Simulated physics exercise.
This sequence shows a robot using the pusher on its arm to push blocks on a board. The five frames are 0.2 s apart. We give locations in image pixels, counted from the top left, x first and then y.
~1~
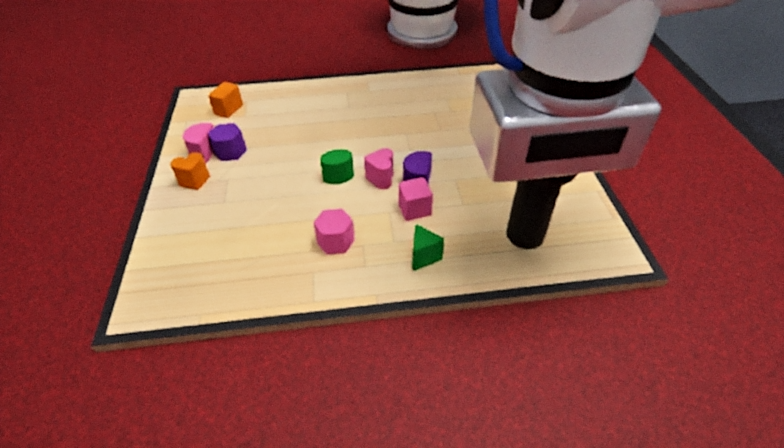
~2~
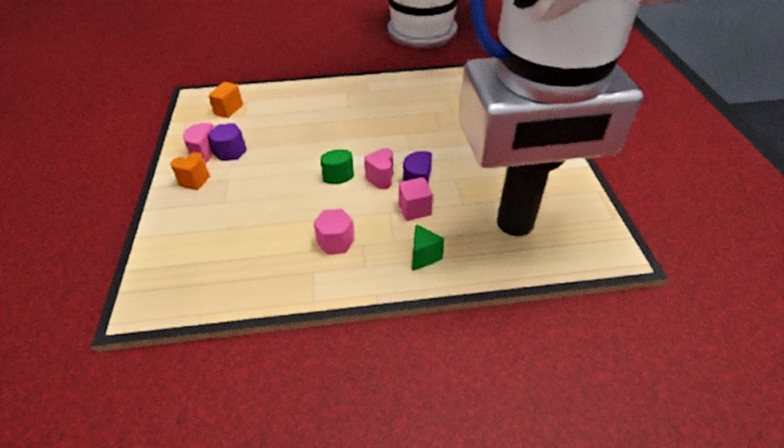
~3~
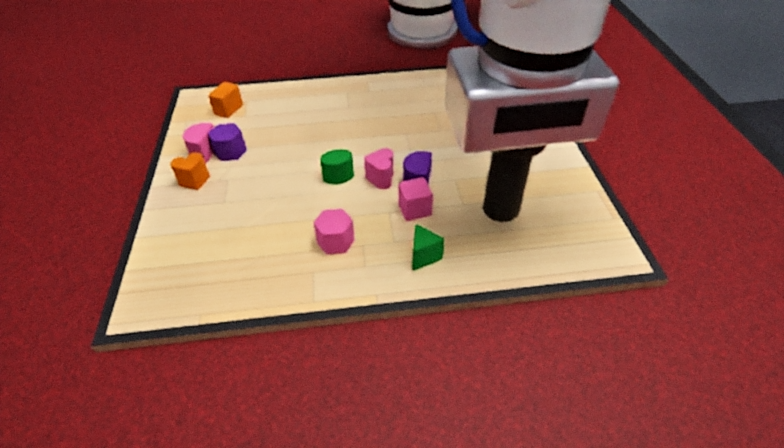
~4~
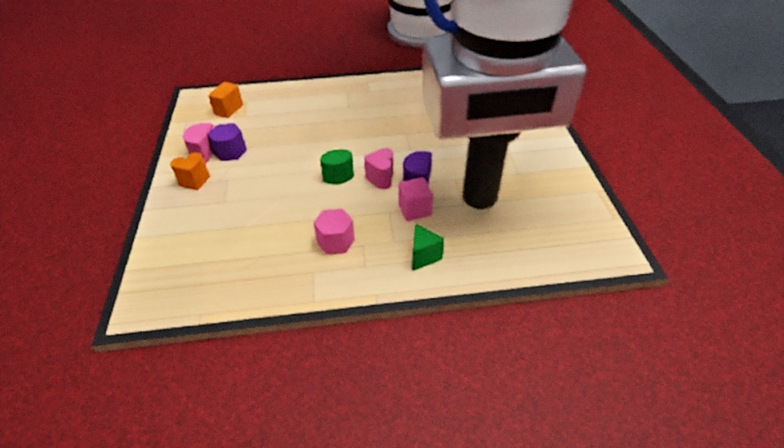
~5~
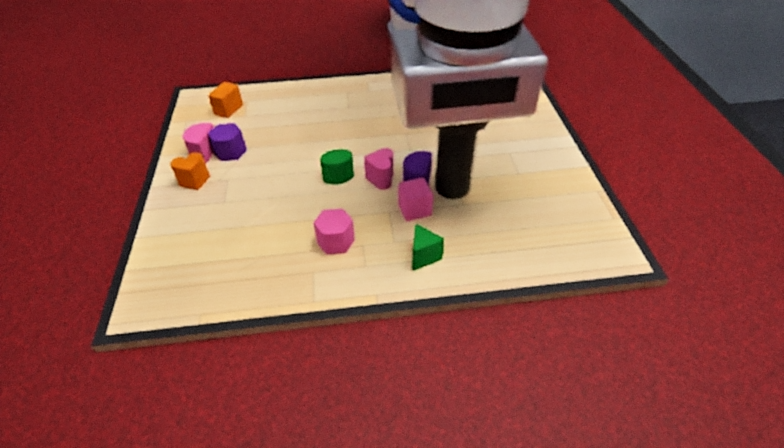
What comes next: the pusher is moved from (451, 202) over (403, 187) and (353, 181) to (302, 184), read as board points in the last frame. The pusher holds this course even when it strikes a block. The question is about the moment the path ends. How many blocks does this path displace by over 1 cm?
Most likely three or more.
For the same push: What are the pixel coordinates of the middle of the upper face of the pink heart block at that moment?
It is at (331, 143).
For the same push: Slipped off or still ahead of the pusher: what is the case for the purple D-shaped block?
At that point it is off to one side or behind.
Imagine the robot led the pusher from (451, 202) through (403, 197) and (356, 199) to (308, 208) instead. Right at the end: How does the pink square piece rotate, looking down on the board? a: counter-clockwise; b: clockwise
It's a.
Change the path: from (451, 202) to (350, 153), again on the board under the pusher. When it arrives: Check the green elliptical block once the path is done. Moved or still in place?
Once the pusher is done, the green elliptical block is in a new spot.
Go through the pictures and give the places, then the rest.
In the first frame, lower end of the pusher (525, 235), tops of blocks, green elliptical block (336, 156), pink heart block (381, 158), pink square piece (415, 188), purple D-shaped block (418, 161).
In the second frame, pusher (515, 223), blocks as before.
In the third frame, pusher (501, 210), blocks as before.
In the fourth frame, pusher (480, 197), blocks as before.
In the fifth frame, pusher (453, 188), green elliptical block (336, 156), pink heart block (381, 158), pink square piece (415, 188), purple D-shaped block (418, 161).
The first path, step by step. One third of the way, pusher (402, 172); pink heart block (367, 154), turned 20° anticlockwise; pink square piece (401, 188), turned 50° anticlockwise; purple D-shaped block (395, 148), turned 55° clockwise.
Two thirds of the way, pusher (352, 166); green elliptical block (313, 152), turned 55° anticlockwise; pink heart block (338, 144), turned 30° clockwise; pink square piece (401, 188), turned 50° anticlockwise; purple D-shaped block (390, 142), turned 75° clockwise.
At the end, pusher (299, 170); green elliptical block (288, 148), turned 35° anticlockwise; pink heart block (331, 143), turned 75° clockwise; pink square piece (401, 188), turned 50° anticlockwise; purple D-shaped block (390, 142), turned 75° clockwise.
